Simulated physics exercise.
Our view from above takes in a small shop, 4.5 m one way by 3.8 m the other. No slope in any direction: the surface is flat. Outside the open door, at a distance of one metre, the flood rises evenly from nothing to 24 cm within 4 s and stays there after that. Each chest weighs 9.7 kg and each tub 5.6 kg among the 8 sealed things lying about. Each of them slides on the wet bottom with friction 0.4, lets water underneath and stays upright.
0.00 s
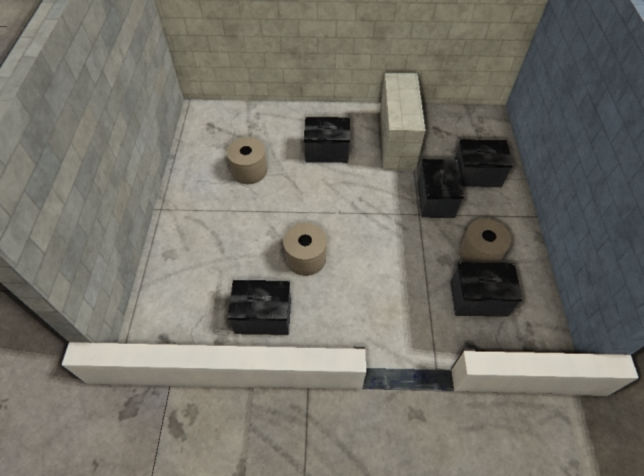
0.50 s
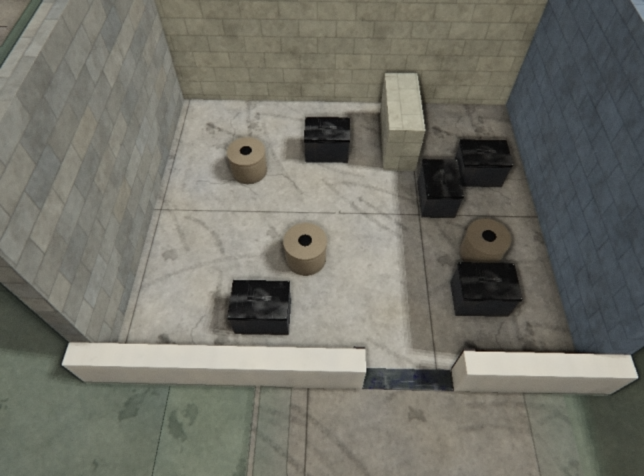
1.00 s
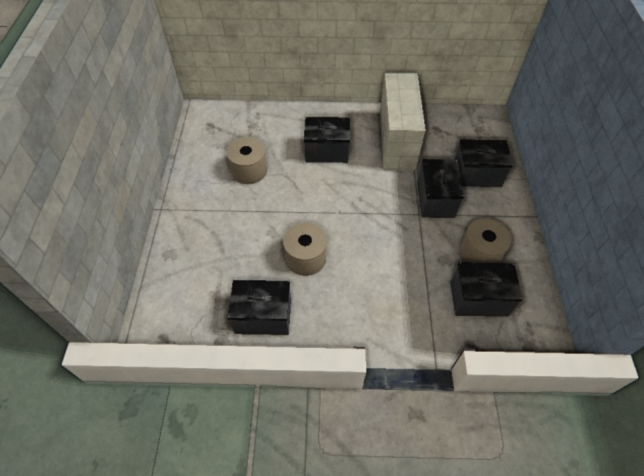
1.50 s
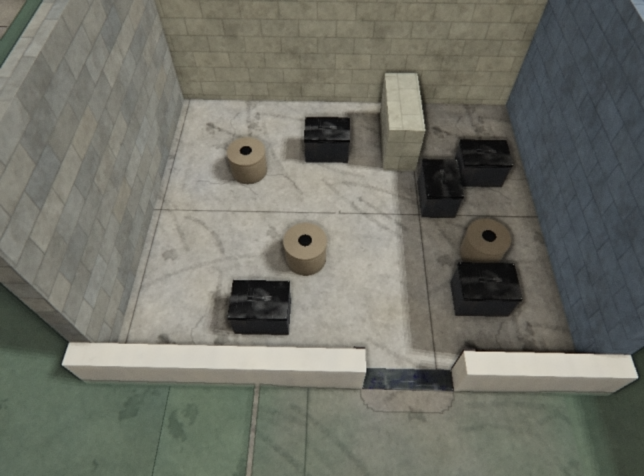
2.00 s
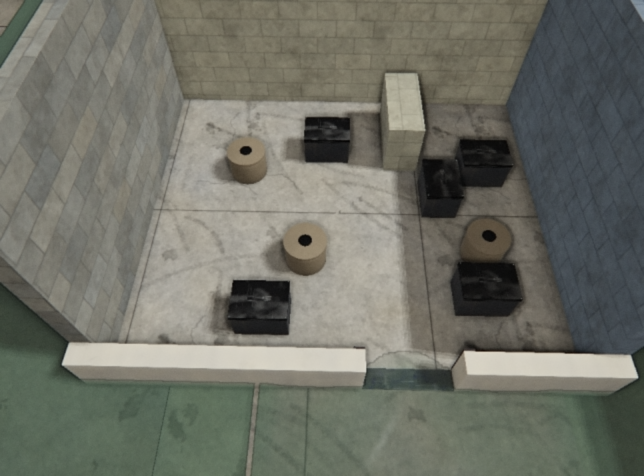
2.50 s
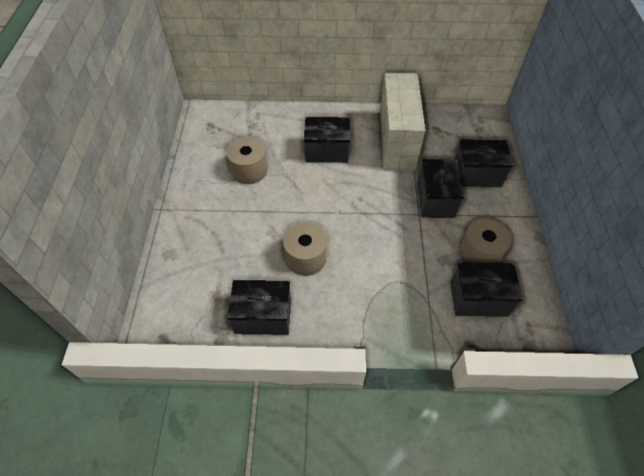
A small shop with a flat floor, stone-block walls and an open doorway in its low front wall is seen from above by a still camera. Black chests and tan round objects with dark centres stand around a tall cream block near the back. Greenish water spreads over the ground outside, then crosses the threshold and fans a little way onto the floor, while the objects stay put.
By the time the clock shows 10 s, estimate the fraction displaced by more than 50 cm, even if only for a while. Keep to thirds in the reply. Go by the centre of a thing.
My answer: Two thirds or more.
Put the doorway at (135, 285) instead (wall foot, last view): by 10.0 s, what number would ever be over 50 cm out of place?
Result: 6 of them.
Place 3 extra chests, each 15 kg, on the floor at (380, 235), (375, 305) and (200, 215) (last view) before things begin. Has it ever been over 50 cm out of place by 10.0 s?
The three, in order: Larger, larger, smaller shift.
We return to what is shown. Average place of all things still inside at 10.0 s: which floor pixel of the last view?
It sits at about (352, 182).
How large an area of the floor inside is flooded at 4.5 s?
Close to 6.5 m2, I'd say.
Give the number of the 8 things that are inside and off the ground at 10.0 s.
Of them, 7.
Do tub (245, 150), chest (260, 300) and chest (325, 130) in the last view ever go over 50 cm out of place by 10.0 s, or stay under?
In that order: Below the mark, below the mark, above the mark.
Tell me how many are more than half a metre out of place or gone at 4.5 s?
By then the count is 0.
After 3.5 s 0 of 8 are over 50 cm from their spots; 0 afloat.
After 4.5 s 0 of 8 are over 50 cm from their spots; 0 afloat.
After 7.0 s 6 of 8 are over 50 cm from their spots; 5 afloat.
After 10.0 s 6 of 8 are over 50 cm from their spots, and 6 have been at some point; 7 afloat.
